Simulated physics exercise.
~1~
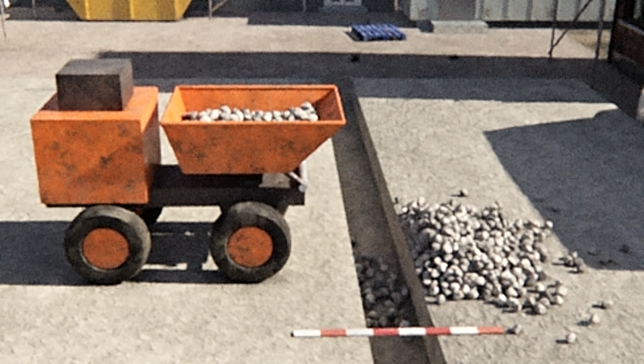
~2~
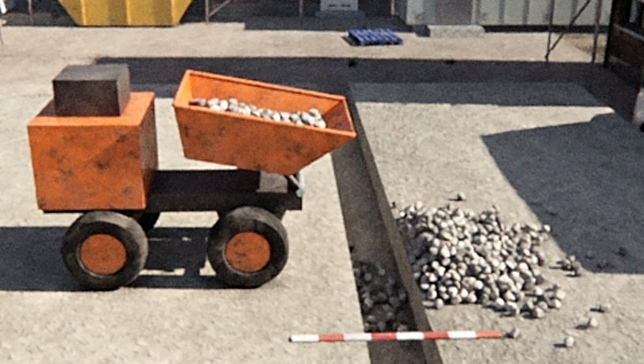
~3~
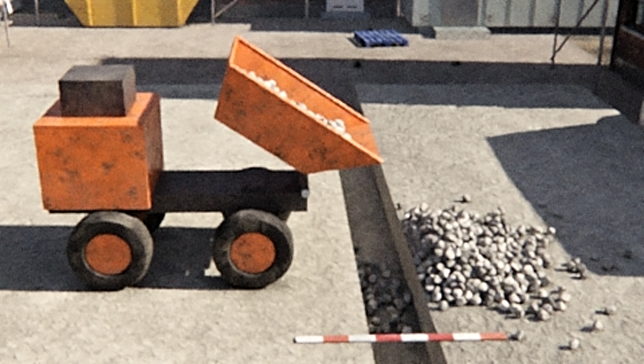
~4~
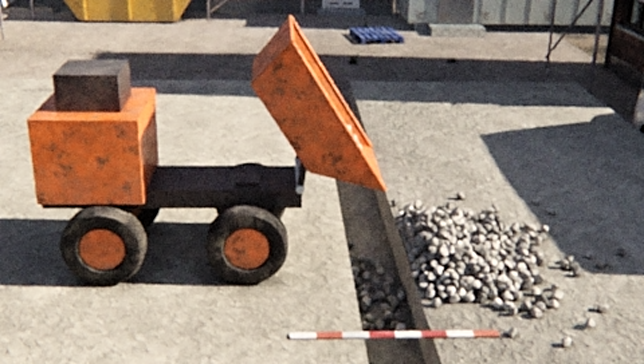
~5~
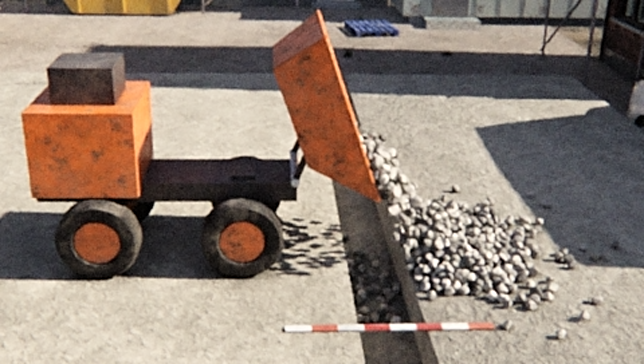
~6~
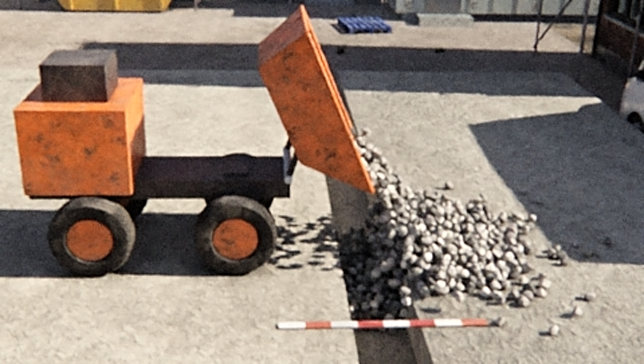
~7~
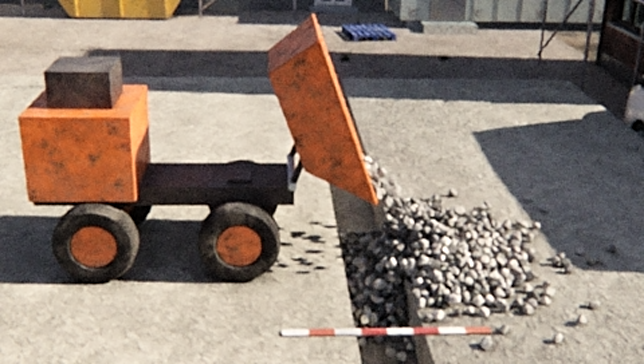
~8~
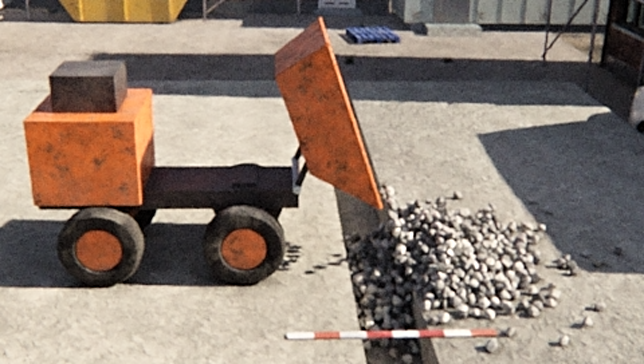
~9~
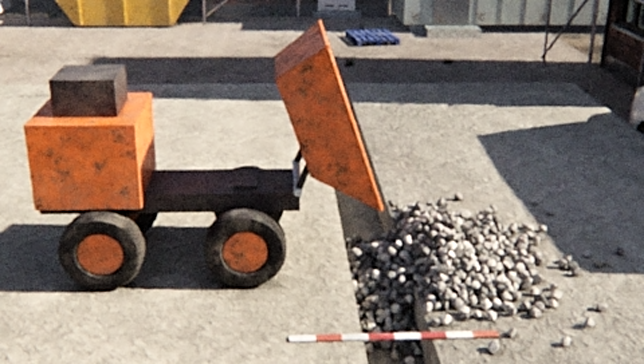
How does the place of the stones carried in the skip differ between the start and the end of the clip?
At the start they sit up in the orange skip, above the ground and to the left of the trench. By the end they lie lower and further right, in the trench and on the heap beyond it.
